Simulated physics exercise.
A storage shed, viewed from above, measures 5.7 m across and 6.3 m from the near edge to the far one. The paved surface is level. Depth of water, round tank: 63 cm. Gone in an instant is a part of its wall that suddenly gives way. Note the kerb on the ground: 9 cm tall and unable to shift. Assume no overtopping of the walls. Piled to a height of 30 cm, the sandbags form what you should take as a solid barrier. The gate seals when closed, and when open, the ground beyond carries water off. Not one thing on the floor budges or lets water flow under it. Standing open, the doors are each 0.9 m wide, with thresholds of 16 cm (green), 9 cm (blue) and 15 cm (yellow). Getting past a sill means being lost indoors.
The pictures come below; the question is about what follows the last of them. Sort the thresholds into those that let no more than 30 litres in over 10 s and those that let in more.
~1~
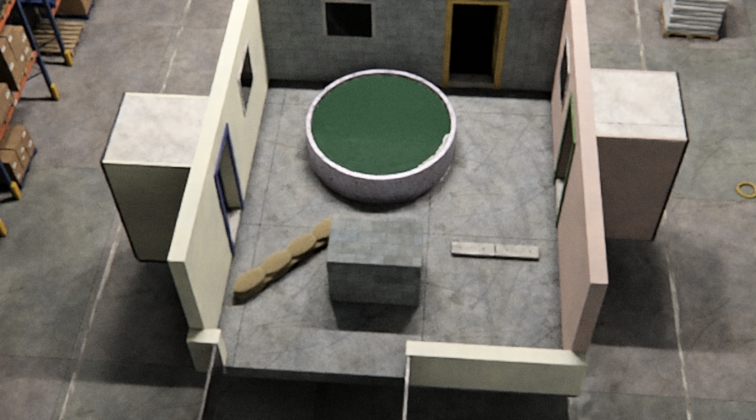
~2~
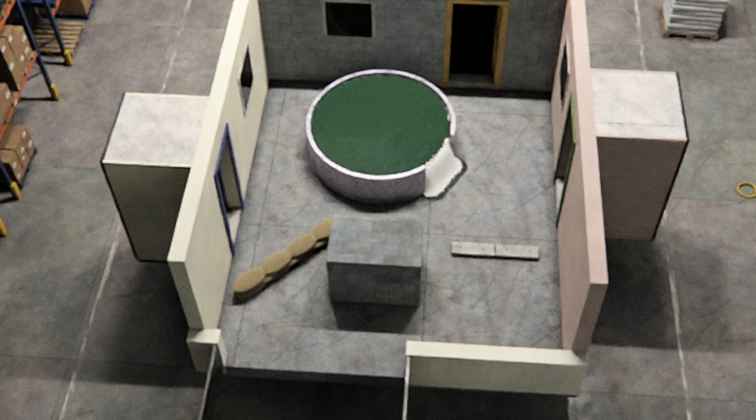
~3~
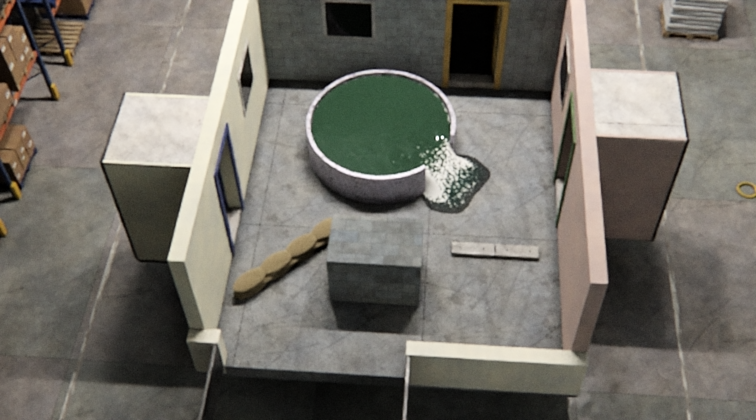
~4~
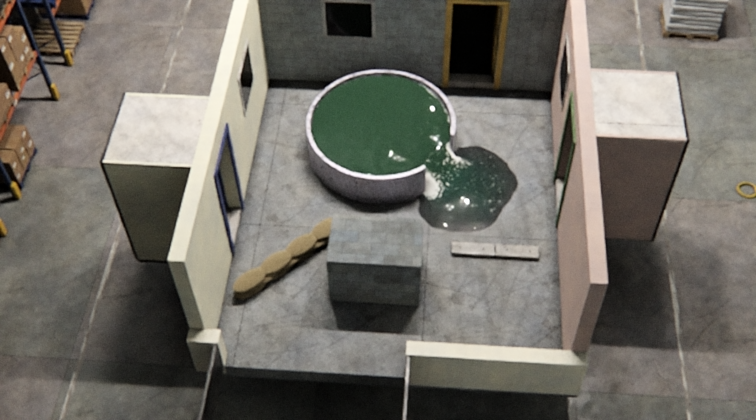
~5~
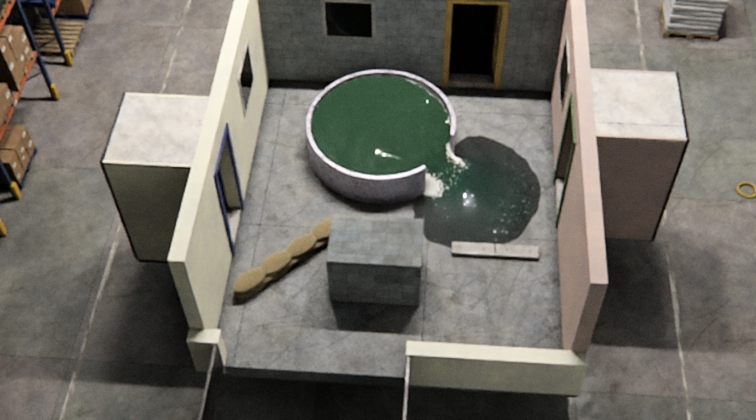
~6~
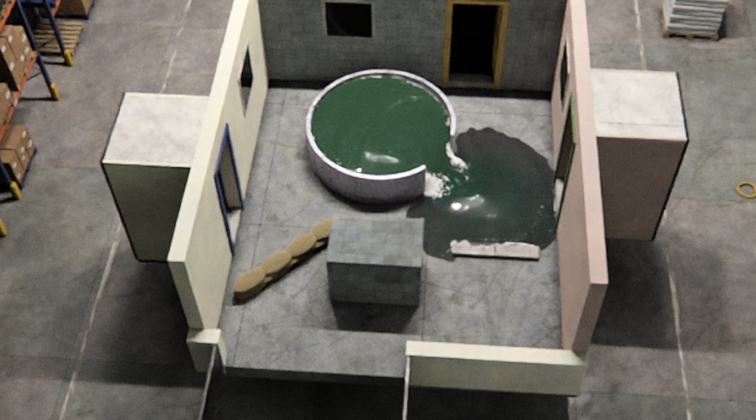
Sorted: The green door is among the leakers; the blue door is among the holders; the yellow door is among the holders.
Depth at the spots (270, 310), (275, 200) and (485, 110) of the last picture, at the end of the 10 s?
I'd read it as roughly 7, 7 and 10 cm, in that order.
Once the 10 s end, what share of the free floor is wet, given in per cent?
I'd guess around 95 %.
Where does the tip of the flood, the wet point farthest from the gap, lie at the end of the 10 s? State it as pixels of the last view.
Point: Roughly (213, 352).
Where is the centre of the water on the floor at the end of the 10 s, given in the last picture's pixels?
Around (417, 200).
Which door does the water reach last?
It is the blue one.
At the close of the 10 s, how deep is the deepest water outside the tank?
It gets to some 14 cm.
A moment later water covers 25 % of the floor and is deepest (34 cm) near (555, 236); green door 30 cm at the sill, 15 L in, blue door not reached, yellow door not reached.
Soon after water covers 40 % of the floor and is deepest (36 cm) near (561, 373); green door 32 cm at the sill, 74 L in, blue door not reached, yellow door not reached.
Next water covers 50 % of the floor and is deepest (28 cm) near (560, 353); green door 24 cm at the sill, 146 L in, blue door not reached, yellow door 6 cm at the sill, 0 L in.
Later on water covers 75 % of the floor and is deepest (20 cm) near (561, 373); green door 18 cm at the sill, 189 L in, blue door not reached, yellow door 8 cm at the sill, 0 L in.
At the end water covers 95 % of the floor and is deepest (14 cm) near (561, 373); green door 14 cm at the sill, 194 L in, blue door 2 cm at the sill, 0 L in, yellow door 12 cm at the sill, 0 L in.
